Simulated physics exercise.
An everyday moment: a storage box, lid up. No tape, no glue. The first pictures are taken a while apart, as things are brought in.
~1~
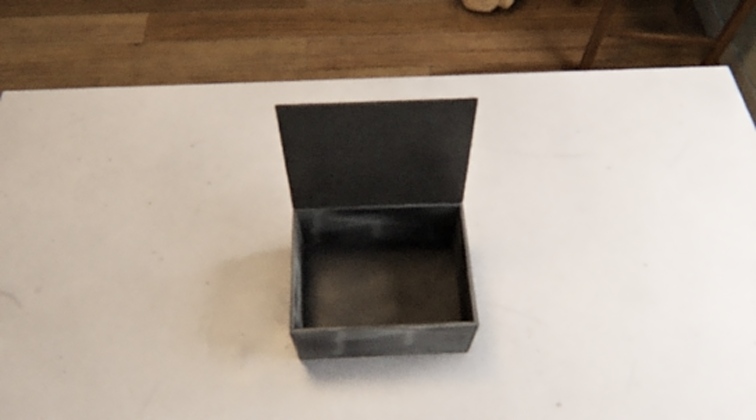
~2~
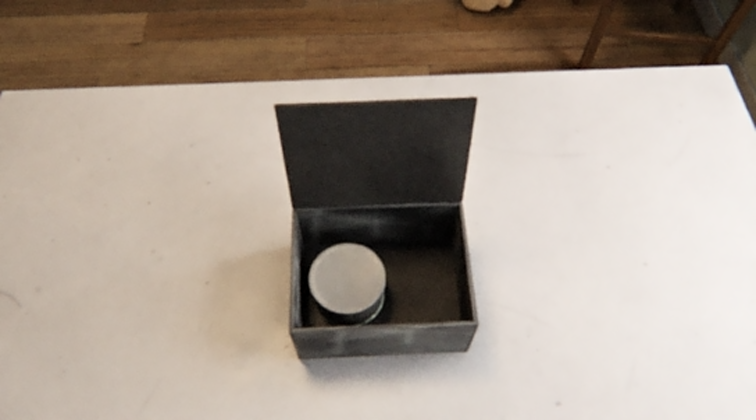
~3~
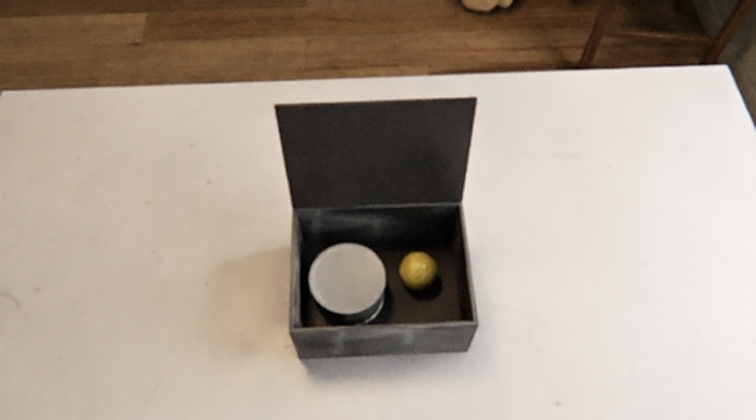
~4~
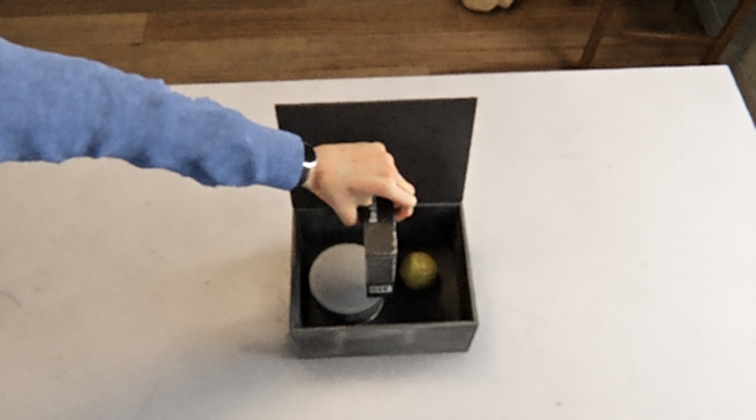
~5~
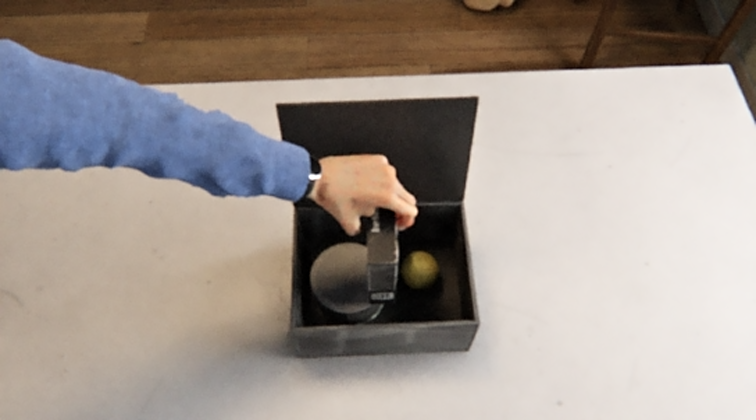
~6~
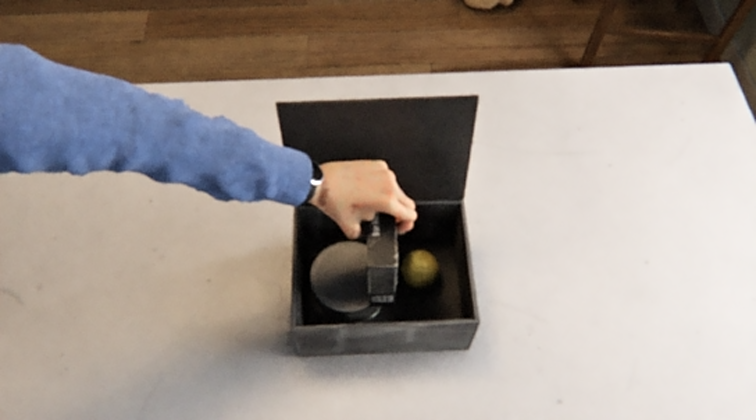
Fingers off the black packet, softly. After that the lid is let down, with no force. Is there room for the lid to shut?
The lid will not close.
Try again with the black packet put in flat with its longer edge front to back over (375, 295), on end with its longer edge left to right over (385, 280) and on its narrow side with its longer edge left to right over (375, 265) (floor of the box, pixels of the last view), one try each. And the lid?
In the first case it shuts flat; in the second case it will not close; in the third case it closes.
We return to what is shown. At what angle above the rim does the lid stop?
About 60°.
Then, 1.20 s later than the last frame, lid starting down.
Then, 1.60 s later than the last frame, lid 66° above the rim; black packet moved a little near (383, 262).
When it is over, lid 59° above the rim; left askew, black packet; the other 2 as before. End places, in pixels of the last picture, black packet near (386, 270).
